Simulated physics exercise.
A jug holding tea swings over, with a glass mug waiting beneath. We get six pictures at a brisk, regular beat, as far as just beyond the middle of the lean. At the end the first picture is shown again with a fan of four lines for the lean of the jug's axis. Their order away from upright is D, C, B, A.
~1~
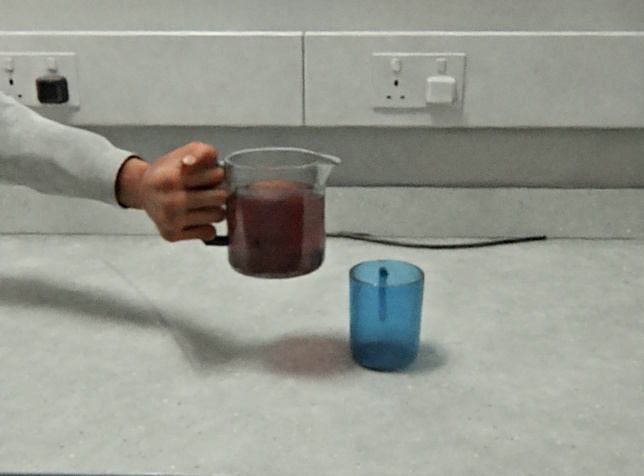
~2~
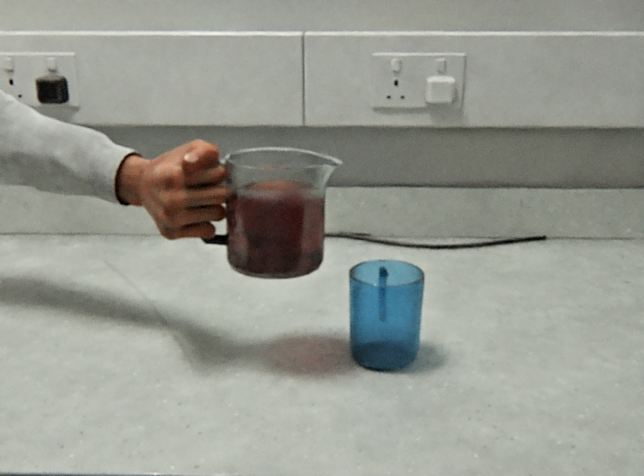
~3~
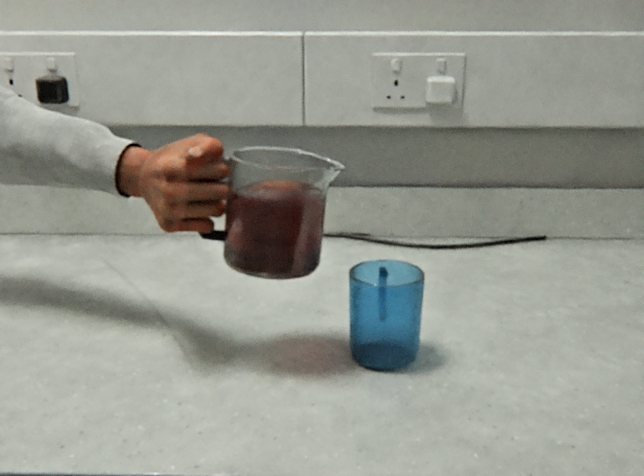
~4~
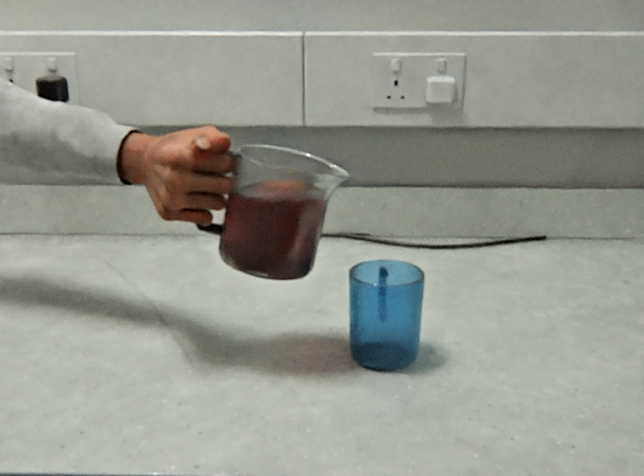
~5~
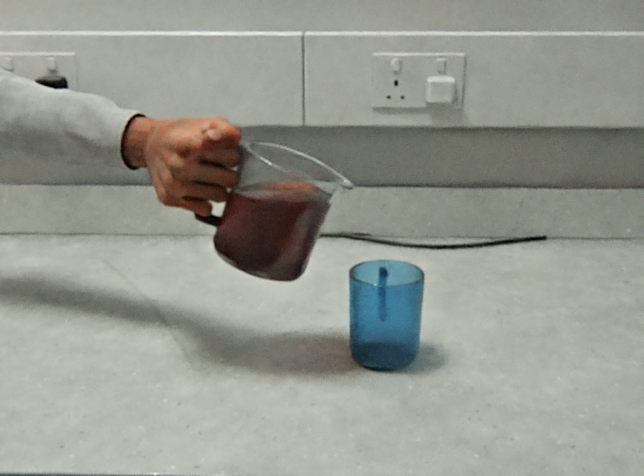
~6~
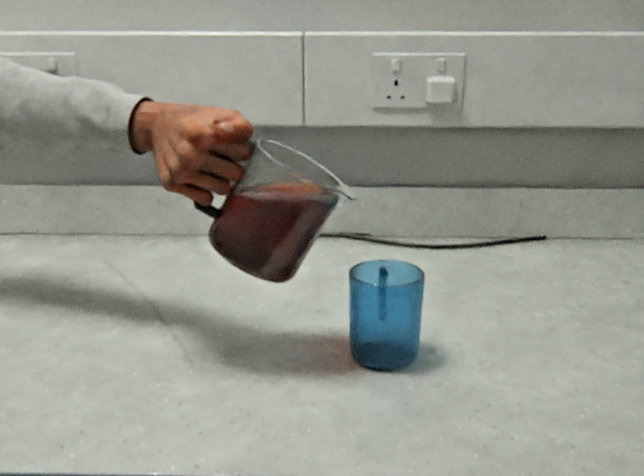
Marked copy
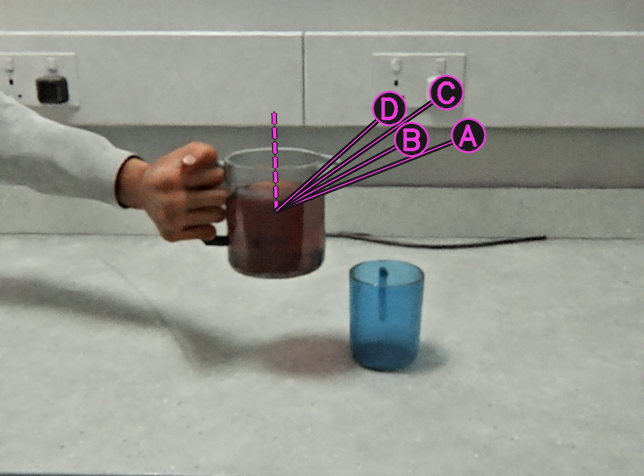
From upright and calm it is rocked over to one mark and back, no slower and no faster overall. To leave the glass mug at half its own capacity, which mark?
The best tilt is B.
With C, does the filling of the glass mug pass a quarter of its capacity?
Yes, it does.
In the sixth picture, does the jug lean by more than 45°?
No.
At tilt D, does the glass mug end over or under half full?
Under.
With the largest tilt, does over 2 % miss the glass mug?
No.
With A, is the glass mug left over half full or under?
Over.
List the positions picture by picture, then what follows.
The first frame shows upright, lip at (339, 161); rim of the glass mug round (387, 272); nothing has left yet.
The second frame shows upright, lip at (340, 163); nothing has left yet.
The third frame shows tipped about 6°, lip at (344, 168); nothing has left yet.
The fourth frame shows tipped about 12°, lip at (349, 176); nothing has left yet.
The fifth frame shows tipped about 21°, lip at (353, 186); nothing has left yet.
The sixth frame shows tipped about 29°, lip at (356, 198); nothing has left yet.
In magenta, A at (452, 142); B at (395, 147); C at (432, 102); D at (377, 120).
Choosing A, the glass mug ends with about 67 % of what it can hold.
Choosing B, the glass mug ends with about 49 % of what it can hold.
Choosing C, the glass mug ends with about 32 % of what it can hold.
Choosing D, the glass mug ends with about 19 % of what it can hold.
